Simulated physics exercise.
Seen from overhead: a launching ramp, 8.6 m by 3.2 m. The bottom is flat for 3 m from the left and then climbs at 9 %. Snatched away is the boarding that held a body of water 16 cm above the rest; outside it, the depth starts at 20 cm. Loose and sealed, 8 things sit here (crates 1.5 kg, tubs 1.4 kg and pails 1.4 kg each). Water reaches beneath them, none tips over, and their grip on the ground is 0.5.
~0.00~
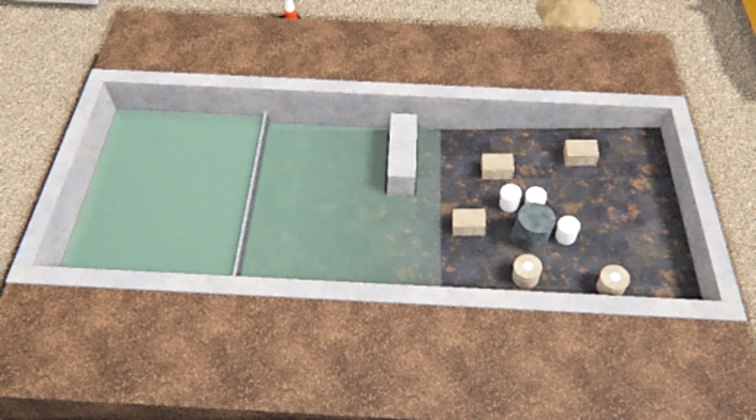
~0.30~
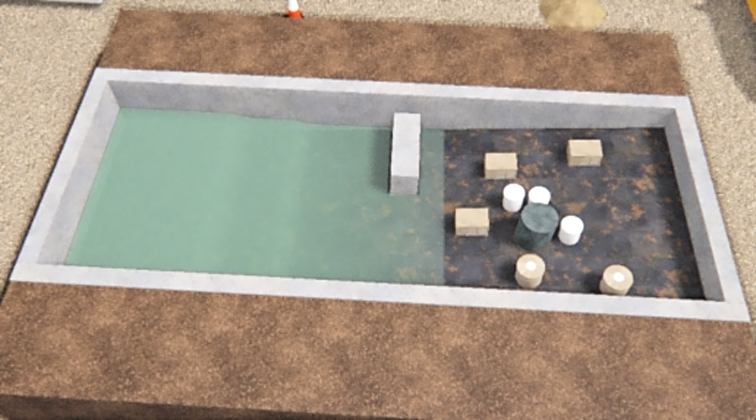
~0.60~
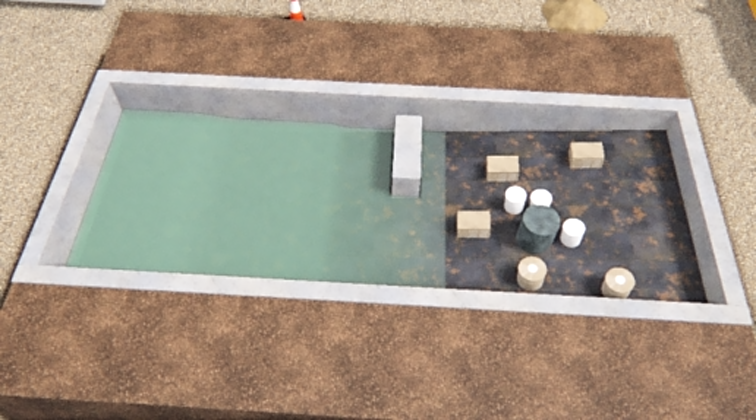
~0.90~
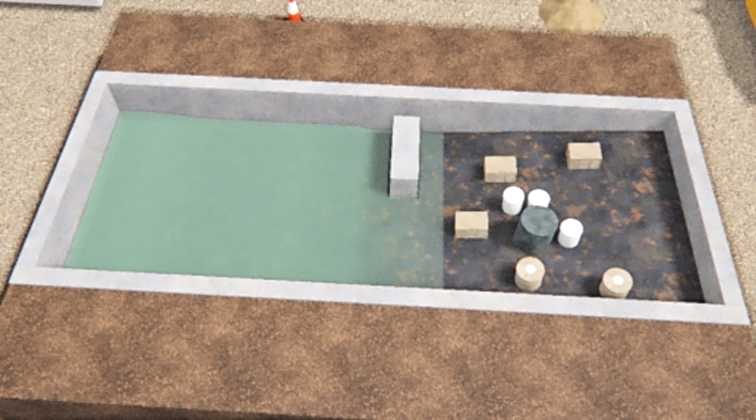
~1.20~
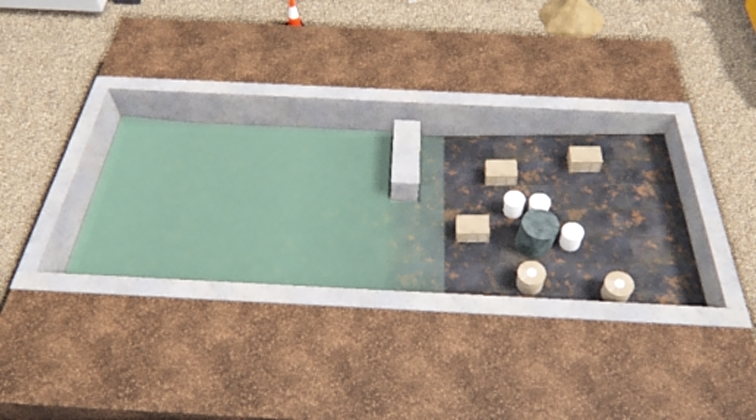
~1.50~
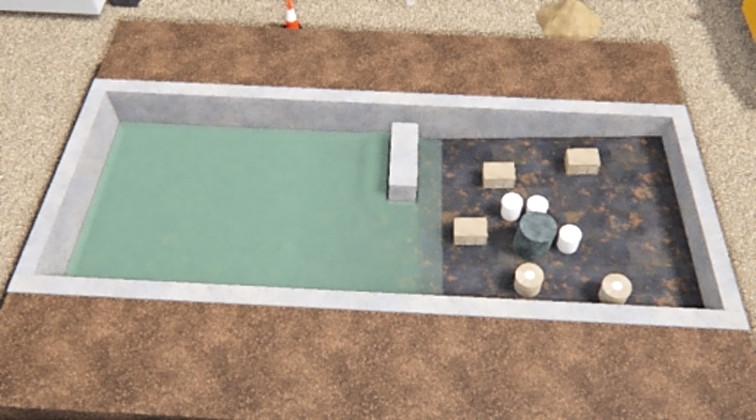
In a walled basin, a thin barrier vanishes and green water settles beside unmoving objects.
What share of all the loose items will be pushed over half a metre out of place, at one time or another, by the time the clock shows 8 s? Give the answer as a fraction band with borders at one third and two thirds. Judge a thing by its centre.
Band: 2/3 or more.
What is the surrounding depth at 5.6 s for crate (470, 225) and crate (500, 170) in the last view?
About 14 and 11 cm.
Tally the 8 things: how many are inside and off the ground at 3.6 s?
It comes to 4.
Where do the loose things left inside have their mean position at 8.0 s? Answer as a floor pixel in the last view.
(474, 200).
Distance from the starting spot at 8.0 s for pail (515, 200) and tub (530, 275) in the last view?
One is off by 100 cm, the other by 150 cm, in the order asked.
After 2.1 s 0 of 8 are over 50 cm from their spots; 0 afloat.
After 3.6 s 2 of 8 are over 50 cm from their spots; 4 afloat.
After 5.6 s 4 of 8 are over 50 cm from their spots; 7 afloat.
After 8.0 s 7 of 8 are over 50 cm from their spots, and 7 have been at some point; 6 afloat.
